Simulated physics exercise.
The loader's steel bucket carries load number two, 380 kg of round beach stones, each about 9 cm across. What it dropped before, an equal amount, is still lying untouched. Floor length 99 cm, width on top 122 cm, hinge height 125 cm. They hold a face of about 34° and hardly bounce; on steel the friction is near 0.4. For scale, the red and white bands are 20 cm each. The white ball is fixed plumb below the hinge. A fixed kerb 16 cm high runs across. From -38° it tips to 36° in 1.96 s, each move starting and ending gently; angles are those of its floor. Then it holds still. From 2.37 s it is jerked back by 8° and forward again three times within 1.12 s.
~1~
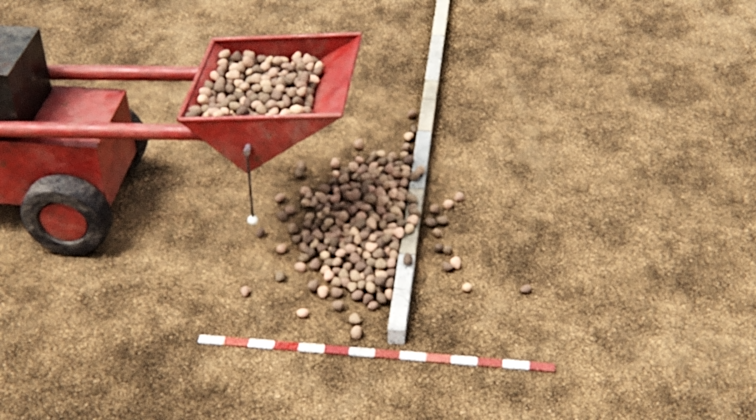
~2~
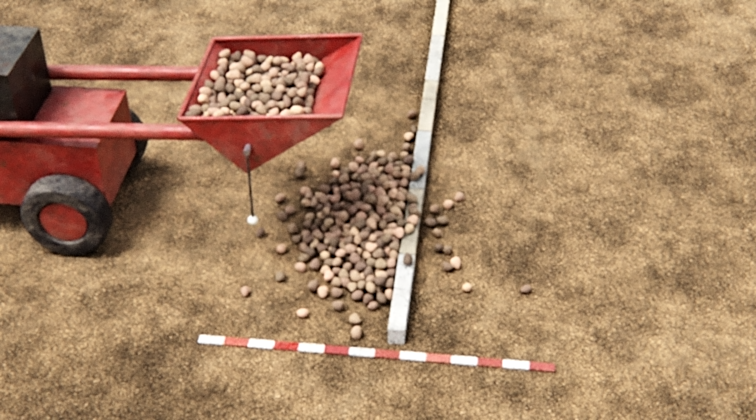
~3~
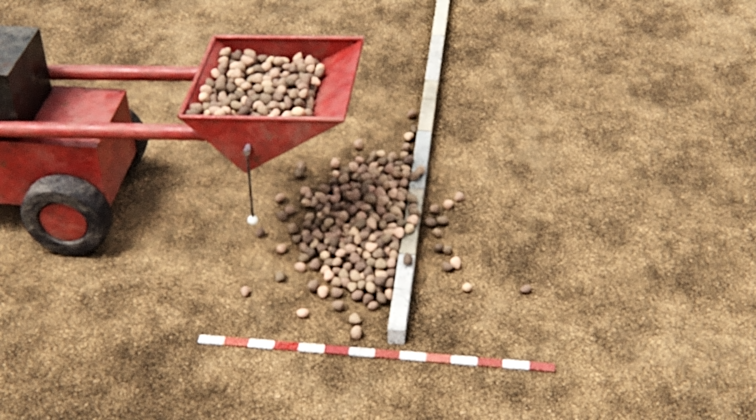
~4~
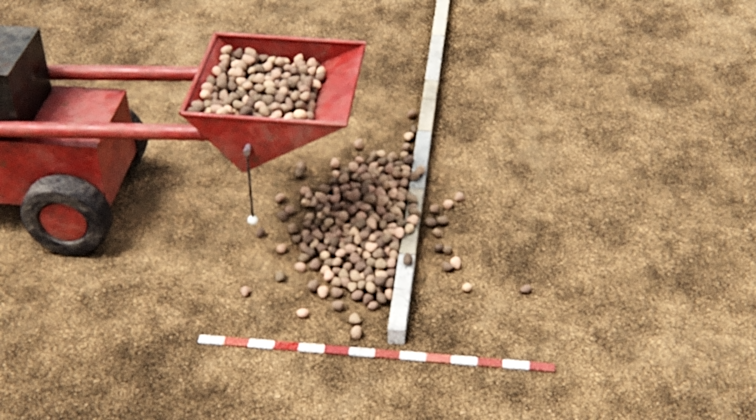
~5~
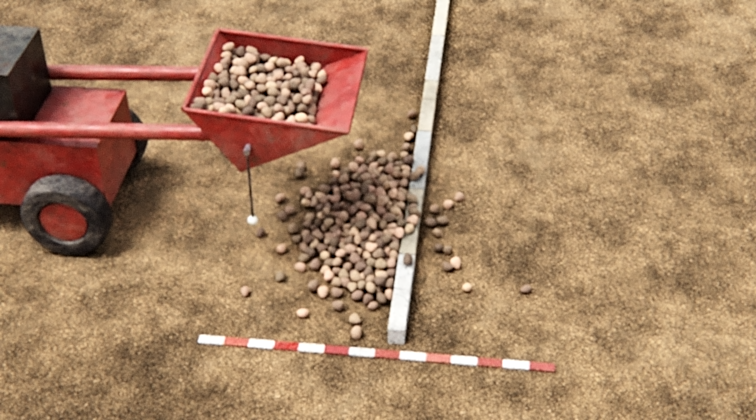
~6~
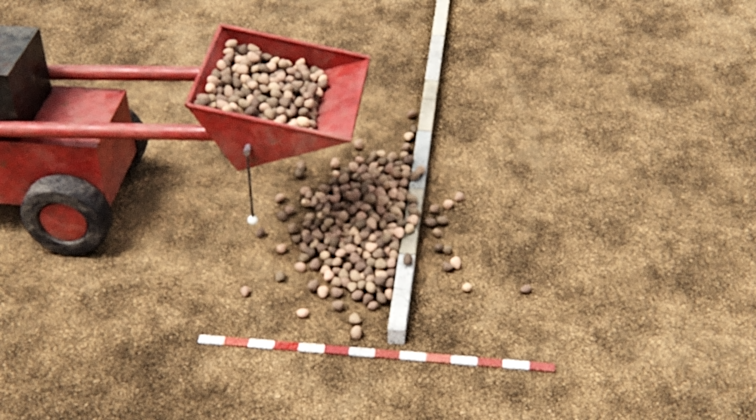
Red loader standing still on bare ground, slowly tilting its stone-filled bucket forward to the right, above stones heaped against a pale kerb.
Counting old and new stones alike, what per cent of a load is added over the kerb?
Some 27 per cent is added.
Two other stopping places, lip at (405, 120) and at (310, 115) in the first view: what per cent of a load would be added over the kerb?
Near 95 per cent from the first place, 0 from the second.
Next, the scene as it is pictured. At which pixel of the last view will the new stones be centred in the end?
Near (381, 216).
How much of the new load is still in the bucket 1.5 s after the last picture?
About 35 per cent.
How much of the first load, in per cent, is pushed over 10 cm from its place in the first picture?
About 20 per cent.
Then, 0.9 s after the last picture the floor is at 24°; in per cent of one load, 99 in the bucket, 98 on this side of the kerb, 3 over the kerb; the foremost stones are at (461, 246).
Then, 1.5 s after the last picture the floor is at 36°; in per cent of one load, 33 in the bucket, 163 on this side of the kerb, 4 over the kerb; the foremost stones are at (461, 246).
Then, 3.3 s after the last picture the floor is at 36°; in per cent of one load, 0 in the bucket, 170 on this side of the kerb, 30 over the kerb; the foremost stones are at (576, 217).
Then, 6.2 s after the last picture the floor is at 36°; in per cent of one load, 0 in the bucket, 170 on this side of the kerb, 30 over the kerb; the foremost stones are at (580, 218). Net gain over the kerb, 27.
